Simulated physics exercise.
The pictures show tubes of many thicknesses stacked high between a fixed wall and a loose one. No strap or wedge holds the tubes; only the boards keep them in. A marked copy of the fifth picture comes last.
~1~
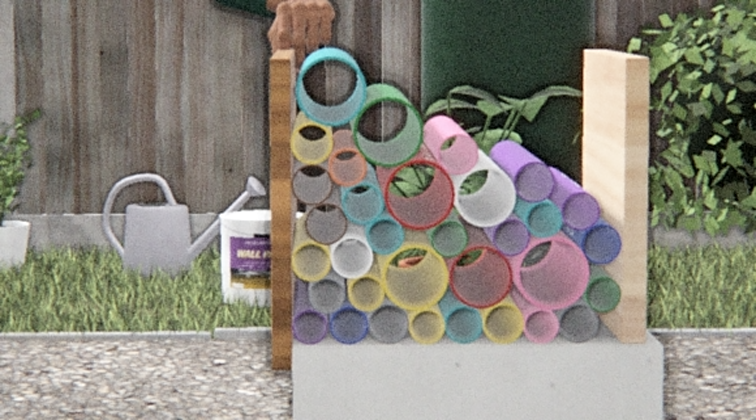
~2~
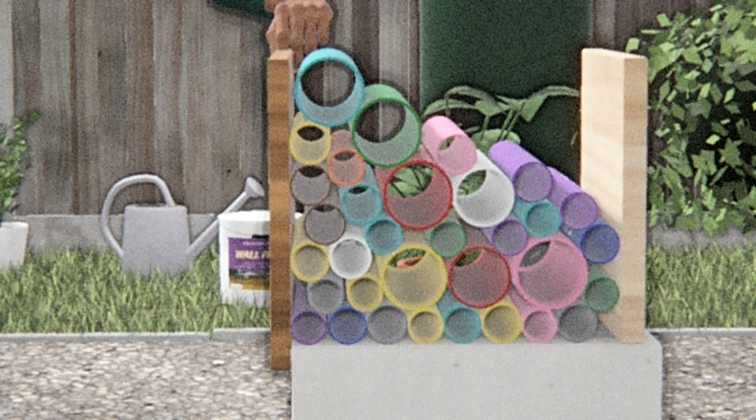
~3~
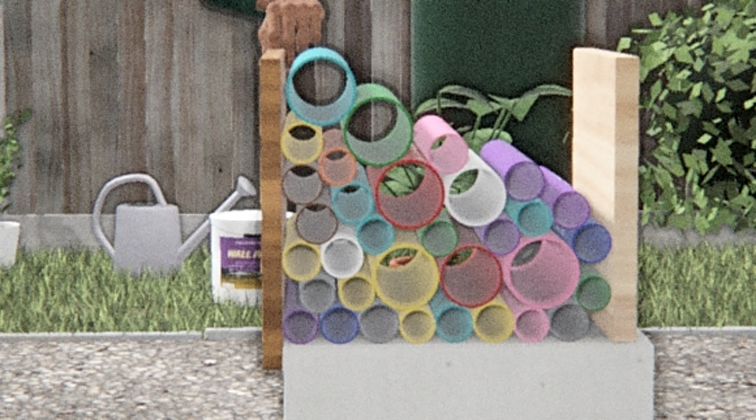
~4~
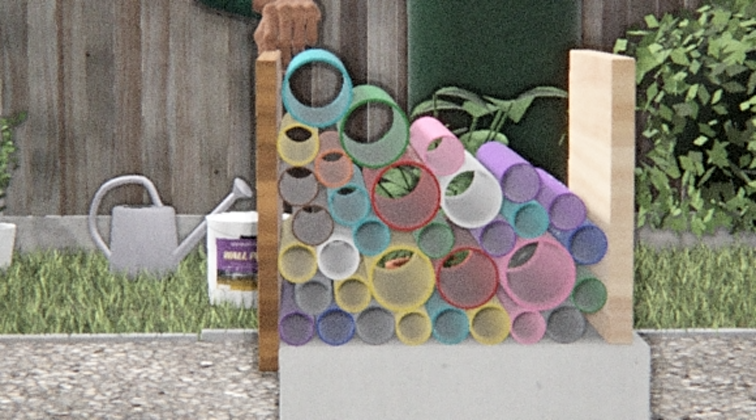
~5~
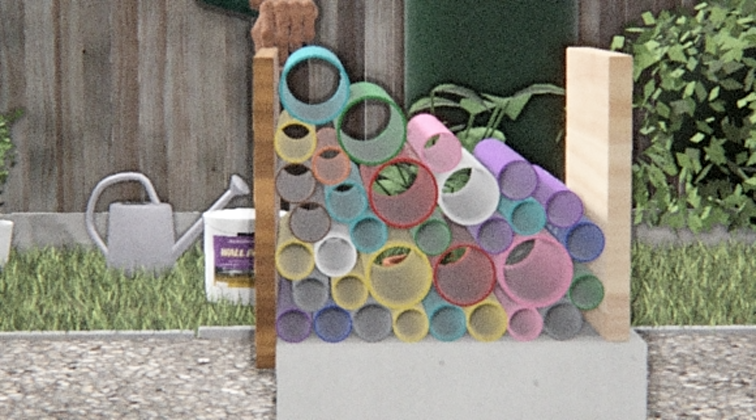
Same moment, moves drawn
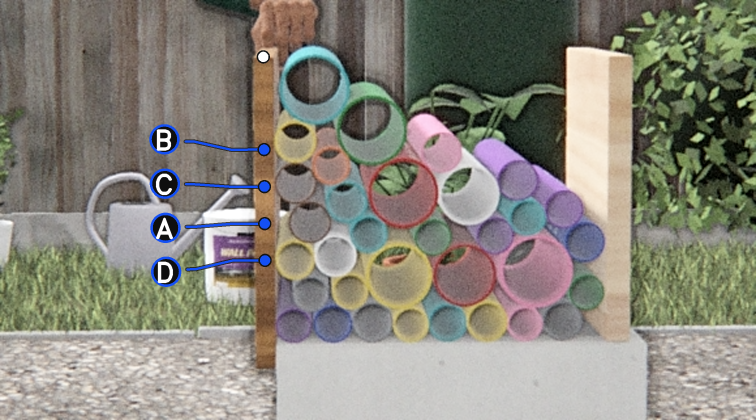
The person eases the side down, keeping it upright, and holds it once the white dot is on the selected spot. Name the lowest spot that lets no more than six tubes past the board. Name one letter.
At most to D.
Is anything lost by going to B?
No.
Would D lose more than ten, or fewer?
At D, fewer than ten.
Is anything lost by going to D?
Yes.
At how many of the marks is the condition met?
The number is four.
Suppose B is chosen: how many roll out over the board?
It comes to none.
On the marked copy, A at (265, 224); B at (264, 150); C at (265, 187); D at (265, 260); the white dot at (264, 57).
With D. Early on, top of the board (274, 144).
Further on, top of the board (275, 244).
At the end, top of the board (275, 259), six out over the board.
As for the rest, A five out over the board; B none out over the board; C two out over the board.
